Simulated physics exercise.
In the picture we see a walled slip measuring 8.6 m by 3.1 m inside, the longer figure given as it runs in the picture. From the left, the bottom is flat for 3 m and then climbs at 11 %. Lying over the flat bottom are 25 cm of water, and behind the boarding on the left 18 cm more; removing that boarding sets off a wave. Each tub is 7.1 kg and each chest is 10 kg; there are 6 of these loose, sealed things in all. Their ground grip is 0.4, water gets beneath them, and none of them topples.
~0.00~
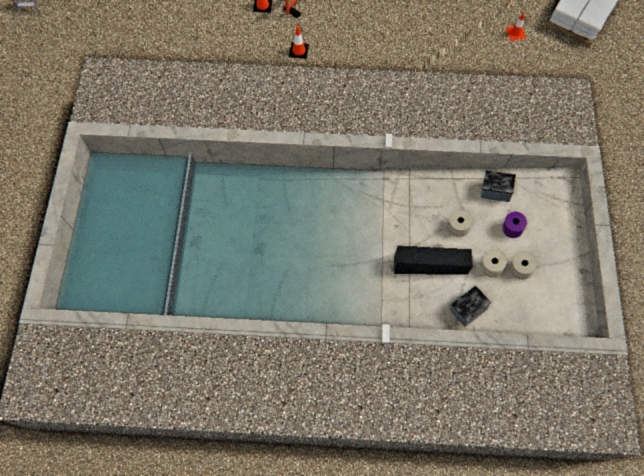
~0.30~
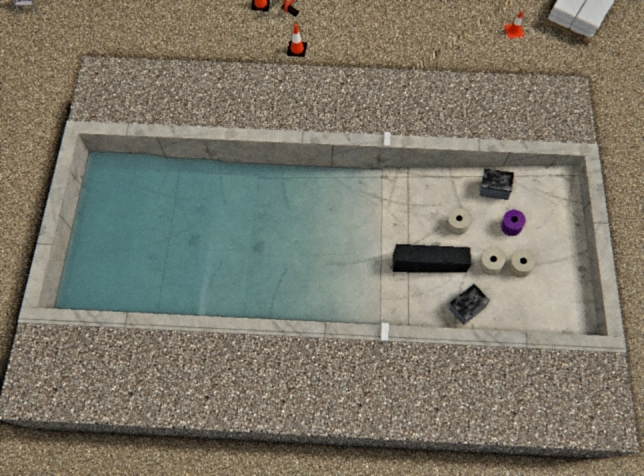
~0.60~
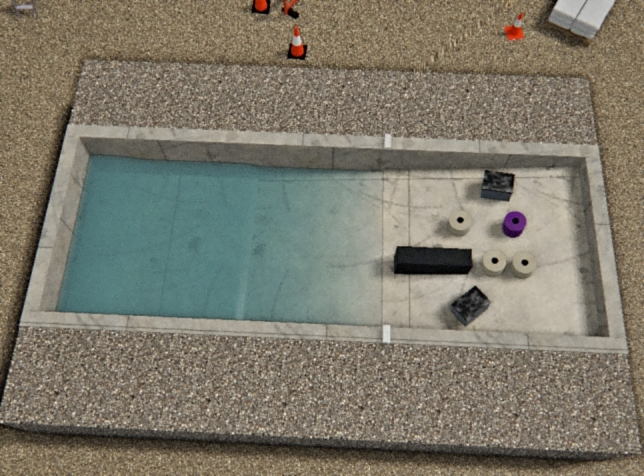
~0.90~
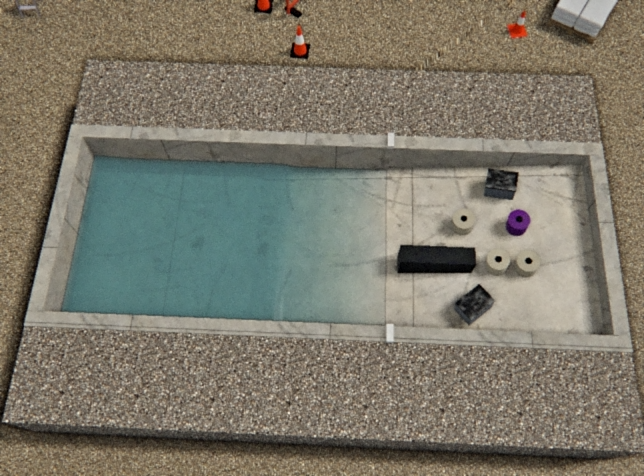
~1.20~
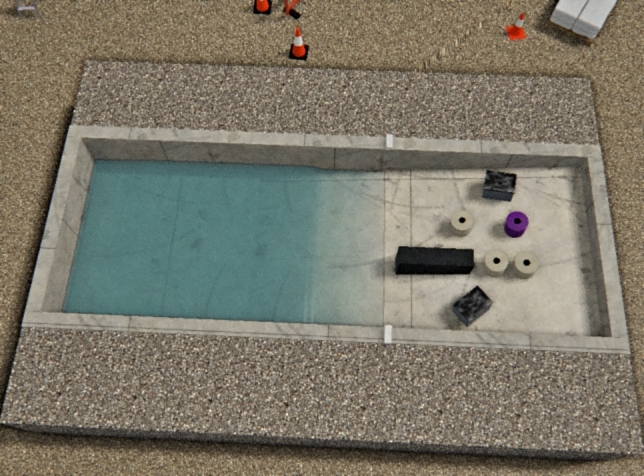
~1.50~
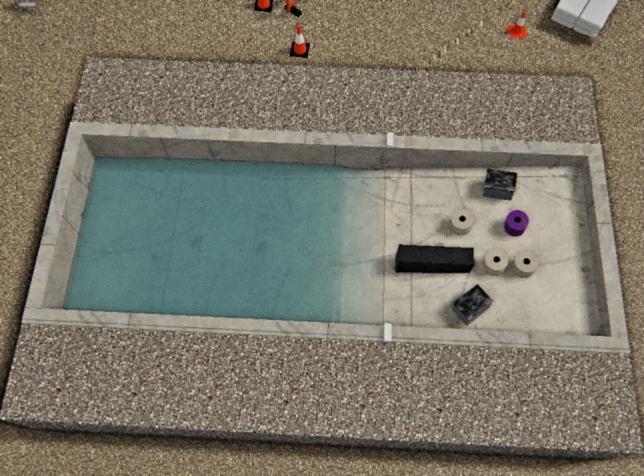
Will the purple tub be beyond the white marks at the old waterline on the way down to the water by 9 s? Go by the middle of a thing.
Purple tub: No.
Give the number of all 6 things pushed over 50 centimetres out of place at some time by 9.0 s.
1 of them.
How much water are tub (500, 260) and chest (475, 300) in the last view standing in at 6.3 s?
I'd put it at 1 cm and 2 cm respectively.
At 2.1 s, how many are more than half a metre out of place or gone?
It comes to 0.
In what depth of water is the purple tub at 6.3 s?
The depth there is around 0 cm.
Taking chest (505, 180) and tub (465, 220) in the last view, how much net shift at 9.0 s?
Net displacement, in order: 0 cm; 100 cm.
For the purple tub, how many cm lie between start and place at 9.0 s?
Roughly 0 cm.
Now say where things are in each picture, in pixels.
In the first picture, the purple tub at (518, 221) rests on the ground; 15.9 m2 under water; 0 of 6 have shifted.
In the second picture, the purple tub at (517, 219) rests on the ground; water covers 15.9 m2; 0 of 6 have shifted.
In the third picture, the purple tub at (518, 221) rests on the ground; 15.9 m2 under water; 0 of 6 have shifted.
In the fourth picture, the purple tub at (521, 219) rests on the ground; 15.9 m2 under water; 0 of 6 have shifted.
In the fifth picture, the purple tub at (519, 221) rests on the ground; 15.9 m2 under water; 0 of 6 have shifted.
In the sixth picture, the purple tub at (520, 220), on the bottom; water covers 15.9 m2; 0 of 6 have shifted.
After 2.1 s the purple tub is near (520, 220), 0.0 m from its start, aground; 0 of 6 are over the mark; 0 afloat.
After 4.0 s the purple tub is near (520, 220), 0.0 m from its start, aground; 0 of 6 are over the mark; 0 afloat.
After 6.3 s the purple tub is near (520, 220), 0.0 m from its start, aground; 0 of 6 are over the mark; 0 afloat.
After 9.0 s the purple tub is near (520, 220), 0.0 m from its start, aground; 0 of 6 are over the mark; 0 afloat.
